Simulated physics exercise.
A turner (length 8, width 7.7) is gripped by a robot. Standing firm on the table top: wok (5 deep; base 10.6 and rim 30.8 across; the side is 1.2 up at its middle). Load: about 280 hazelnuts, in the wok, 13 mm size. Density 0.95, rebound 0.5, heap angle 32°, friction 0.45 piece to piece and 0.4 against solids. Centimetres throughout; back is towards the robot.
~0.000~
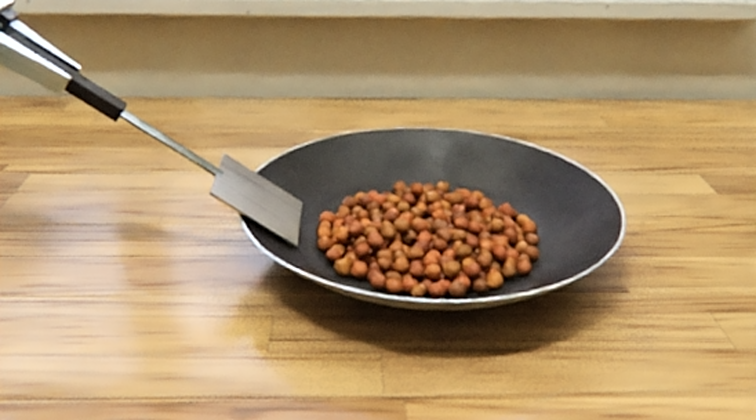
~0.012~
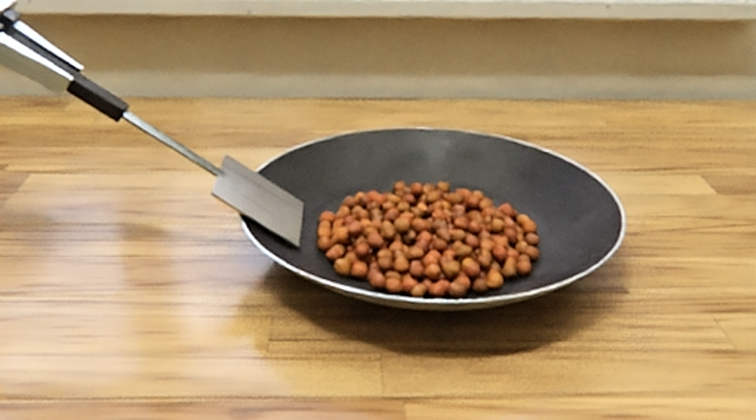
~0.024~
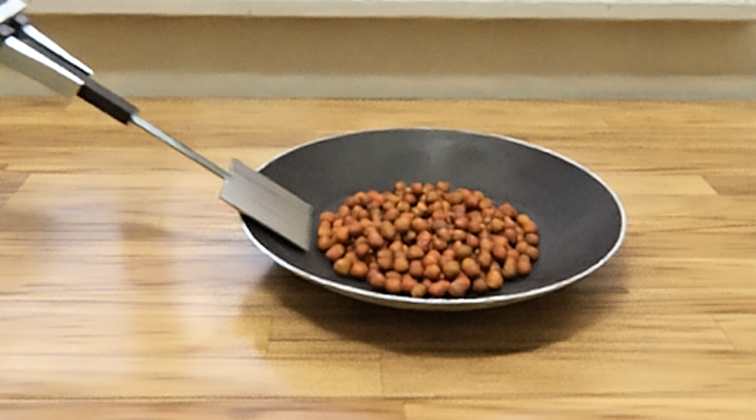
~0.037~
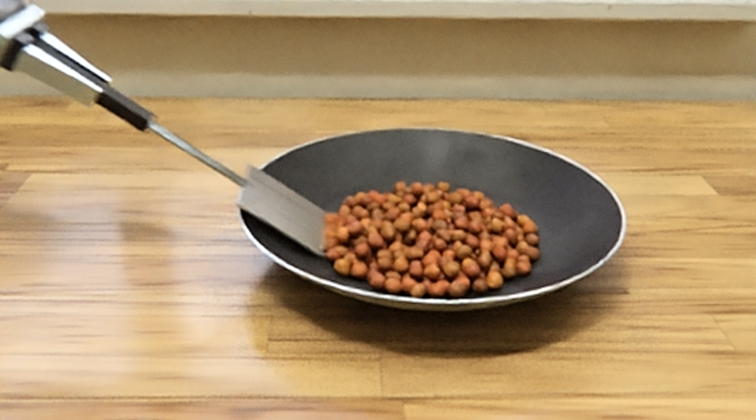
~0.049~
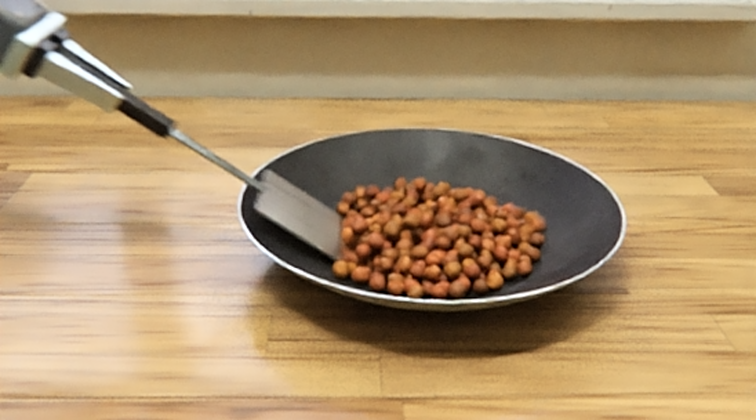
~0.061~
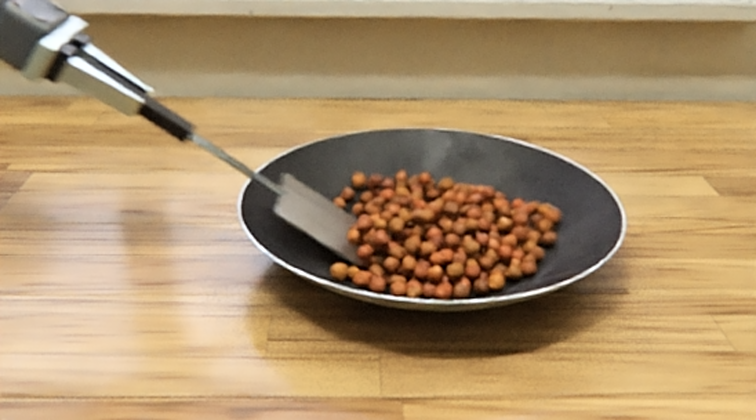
A robot arm held a metal turner at the left side of a dark wok full of hazelnuts on a wooden table, then slid it right into the heap, nudging the nuts slightly to the right.
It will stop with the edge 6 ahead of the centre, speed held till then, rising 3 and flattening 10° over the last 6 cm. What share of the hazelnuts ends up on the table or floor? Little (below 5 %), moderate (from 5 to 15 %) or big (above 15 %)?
Answer: Moderate; from 5 to 15 % of the hazelnuts finish on the table or floor.
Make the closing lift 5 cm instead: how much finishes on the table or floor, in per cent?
Some 10 per cent.
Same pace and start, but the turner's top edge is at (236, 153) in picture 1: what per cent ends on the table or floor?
Some 10 per cent.
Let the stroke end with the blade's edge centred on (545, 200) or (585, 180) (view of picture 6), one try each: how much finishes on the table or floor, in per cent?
Some 30 and 45 per cent.
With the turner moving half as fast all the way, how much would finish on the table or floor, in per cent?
In that case some 0 per cent.
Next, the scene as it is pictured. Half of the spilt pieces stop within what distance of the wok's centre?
Roughly 30 cm.
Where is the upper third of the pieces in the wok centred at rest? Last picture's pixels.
Near (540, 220).
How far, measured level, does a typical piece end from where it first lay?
Roughly 5 cm.
By 0.09 s, sloping 36°, highest piece 6 above the table; 275 in the wok.
By 0.12 s, sloping 33°, highest piece 7 above the table; 275 in the wok.
By 0.34 s, sloping 26°, highest piece 7 above the table; 255 in the wok, 13 on the table or floor, 7 on the blade or in flight.
By 1.39 s, sloping 26°, highest piece 4 above the table; 254 in the wok, 21 on the table or floor.
Final count, 254 in the wok, 21 on the table or floor. That is 8 % on the table or floor.
